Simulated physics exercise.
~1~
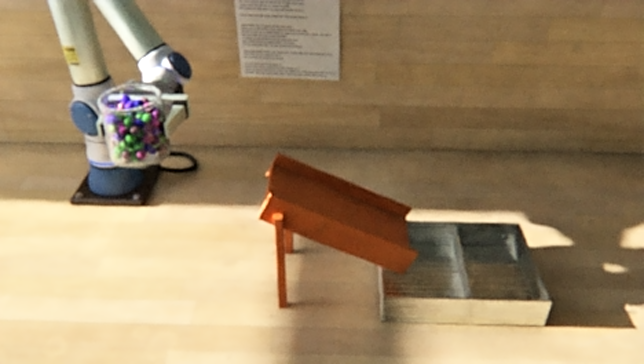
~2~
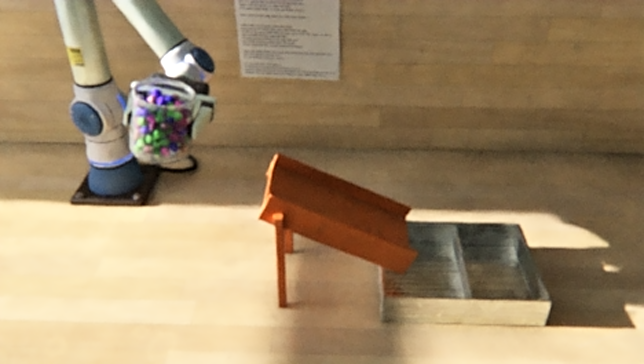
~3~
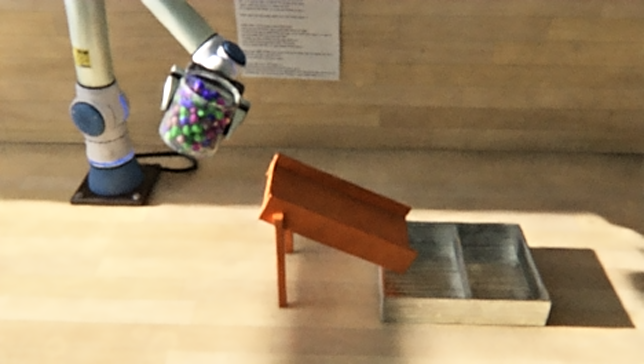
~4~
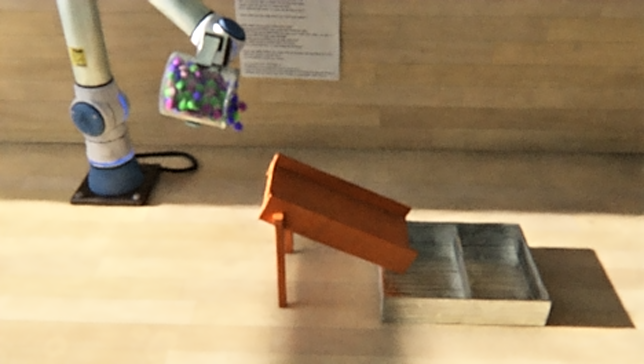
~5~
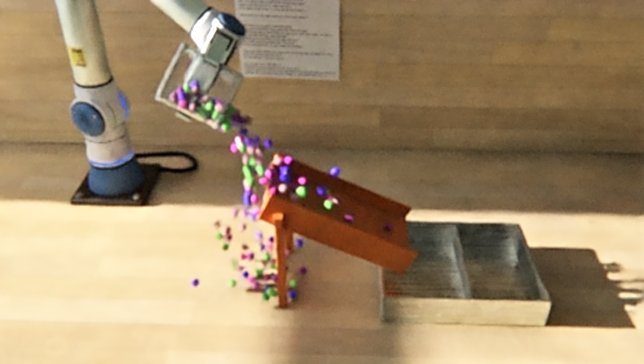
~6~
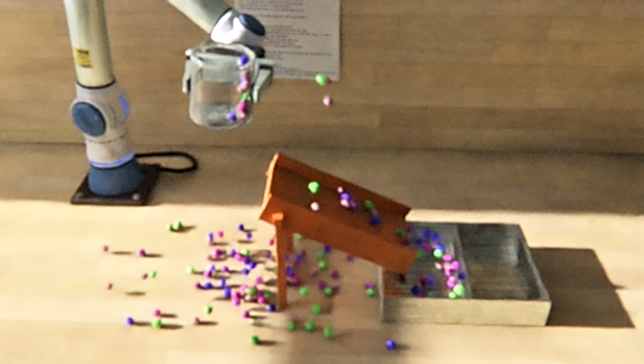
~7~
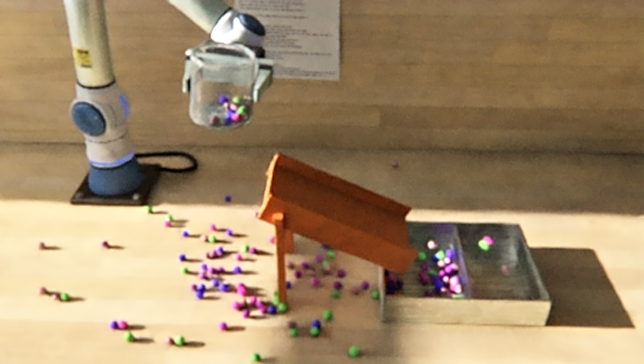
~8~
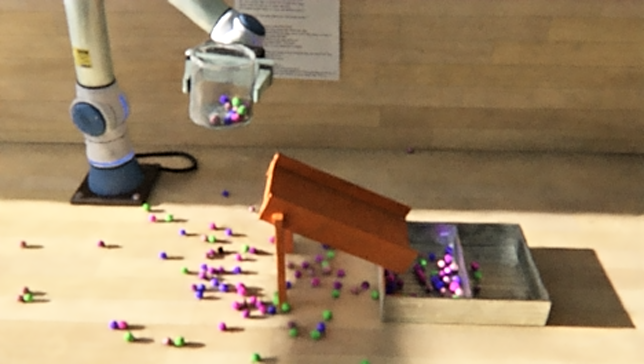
A robot arm at the left of a pale wooden surface, seen from the front and slightly above, holds a clear cup full of purple, green and pink balls. An orange sloping chute stands in the middle, its low end over a shallow grey tray split by a cross wall. The arm carries the cup right and tips it far over. Balls pour out near the chute's upper end, many missing it and scattering below, while others roll down into the tray. The cup swings upright with some still inside, and most balls end strewn across the surface.
